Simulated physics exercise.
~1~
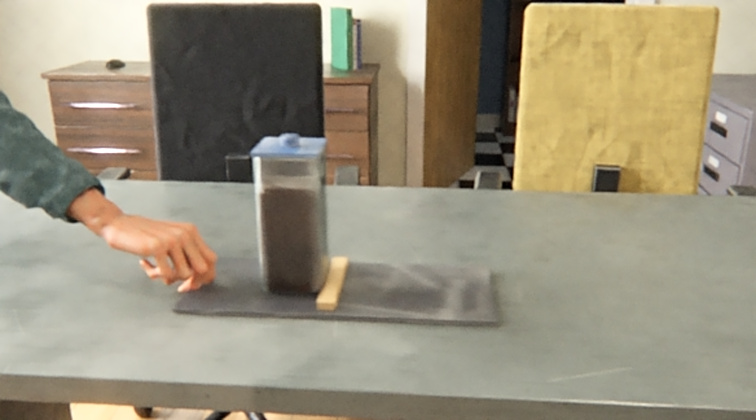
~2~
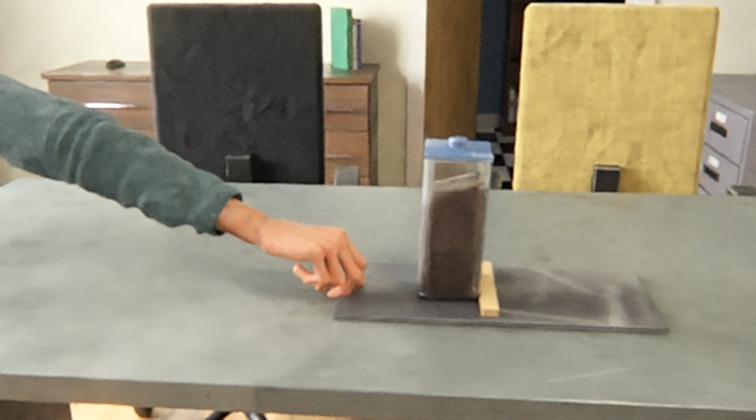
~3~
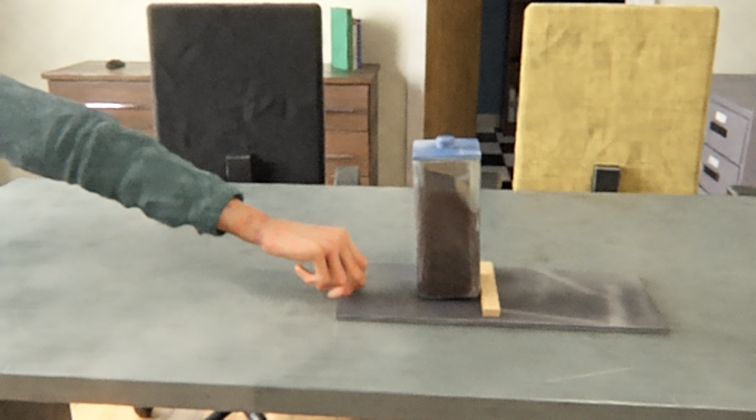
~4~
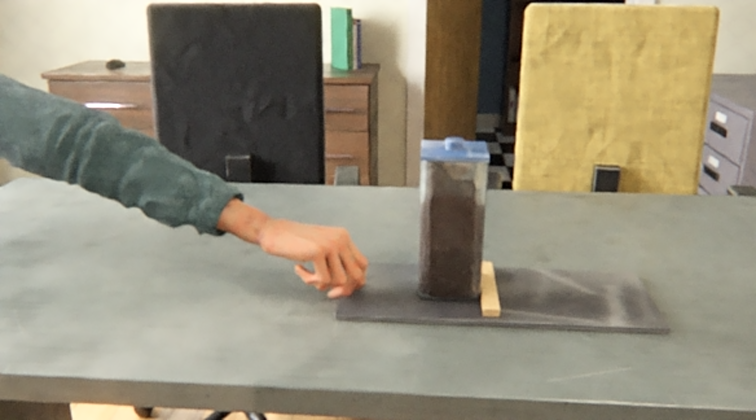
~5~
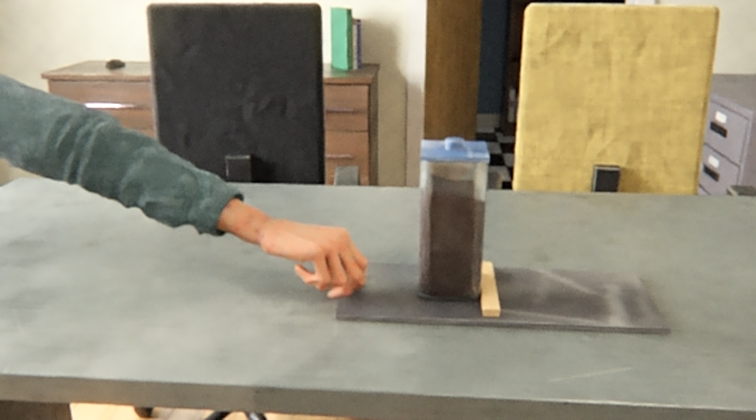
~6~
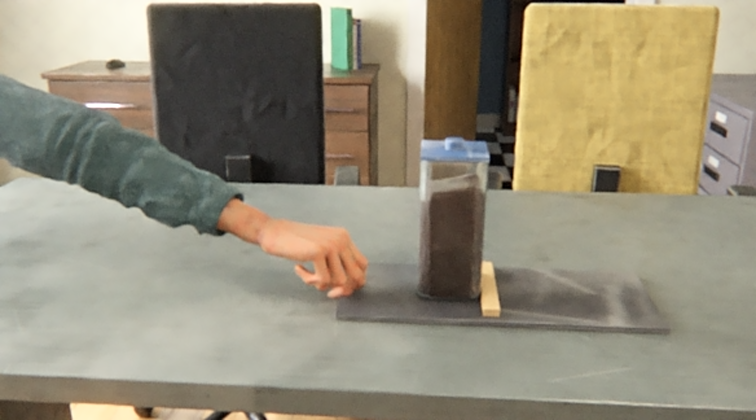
A hand slides a board right and stops; the canister on it rocks but stays upright.
